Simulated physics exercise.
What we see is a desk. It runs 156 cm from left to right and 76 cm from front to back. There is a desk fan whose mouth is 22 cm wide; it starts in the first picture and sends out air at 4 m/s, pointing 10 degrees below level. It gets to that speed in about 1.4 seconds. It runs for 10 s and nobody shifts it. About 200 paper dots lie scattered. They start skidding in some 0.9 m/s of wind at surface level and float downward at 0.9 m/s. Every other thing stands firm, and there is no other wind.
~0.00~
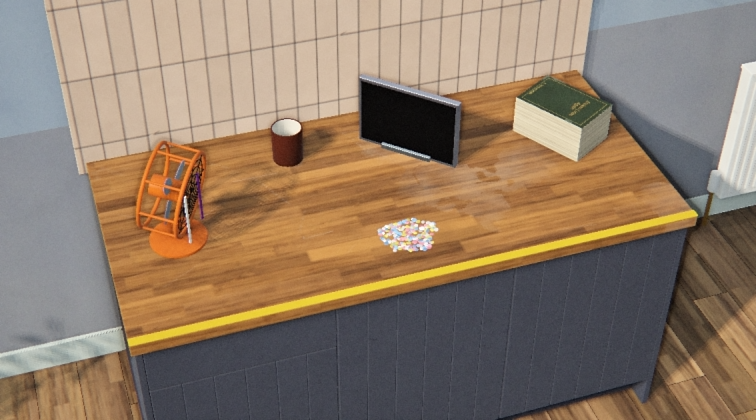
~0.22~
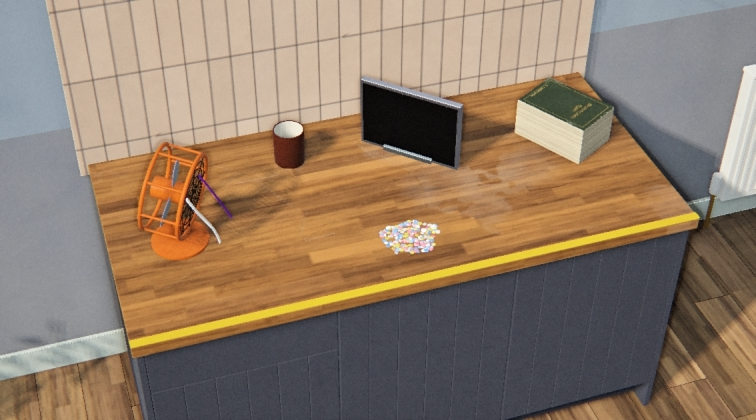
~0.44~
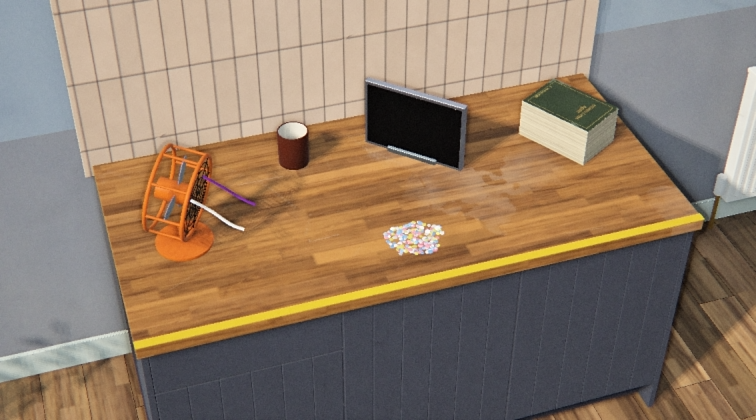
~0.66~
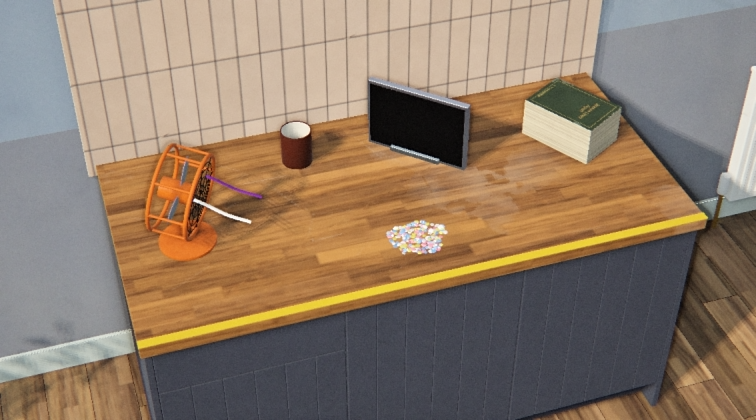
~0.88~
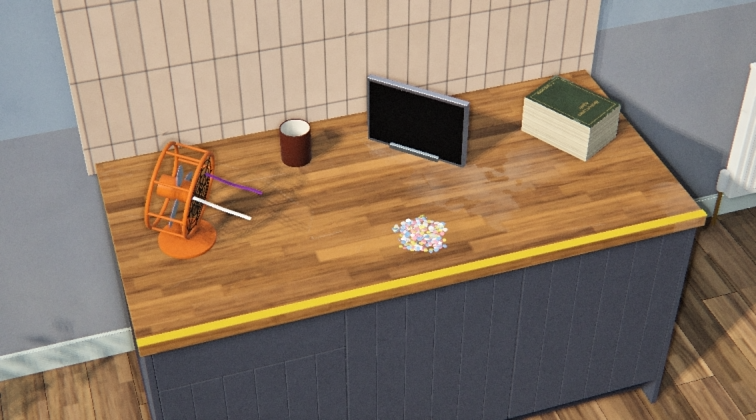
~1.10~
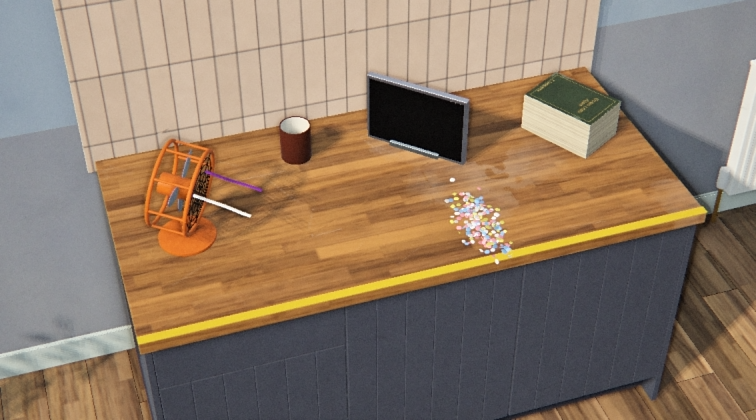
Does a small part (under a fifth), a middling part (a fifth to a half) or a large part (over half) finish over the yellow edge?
A middling part.
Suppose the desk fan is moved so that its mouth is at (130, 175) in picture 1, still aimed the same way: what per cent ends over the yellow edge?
I'd put it at around 70 per cent.
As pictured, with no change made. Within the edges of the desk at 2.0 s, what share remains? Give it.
Close to 4 in a hundred are still there at that time.
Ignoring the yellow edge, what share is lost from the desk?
60 per cent.
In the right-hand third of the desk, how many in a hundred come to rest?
Near 1 %.
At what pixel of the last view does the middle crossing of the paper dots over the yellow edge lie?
Median crossing, approx. (570, 244).
After 2.0 s the count stands so, 34 % are over the yellow edge.
After 3.2 s the count stands so, 34 % are over the yellow edge.
After 5.5 s the count stands so, 34 % are over the yellow edge.
After 10.0 s, at the end, 34 % are over the yellow edge.
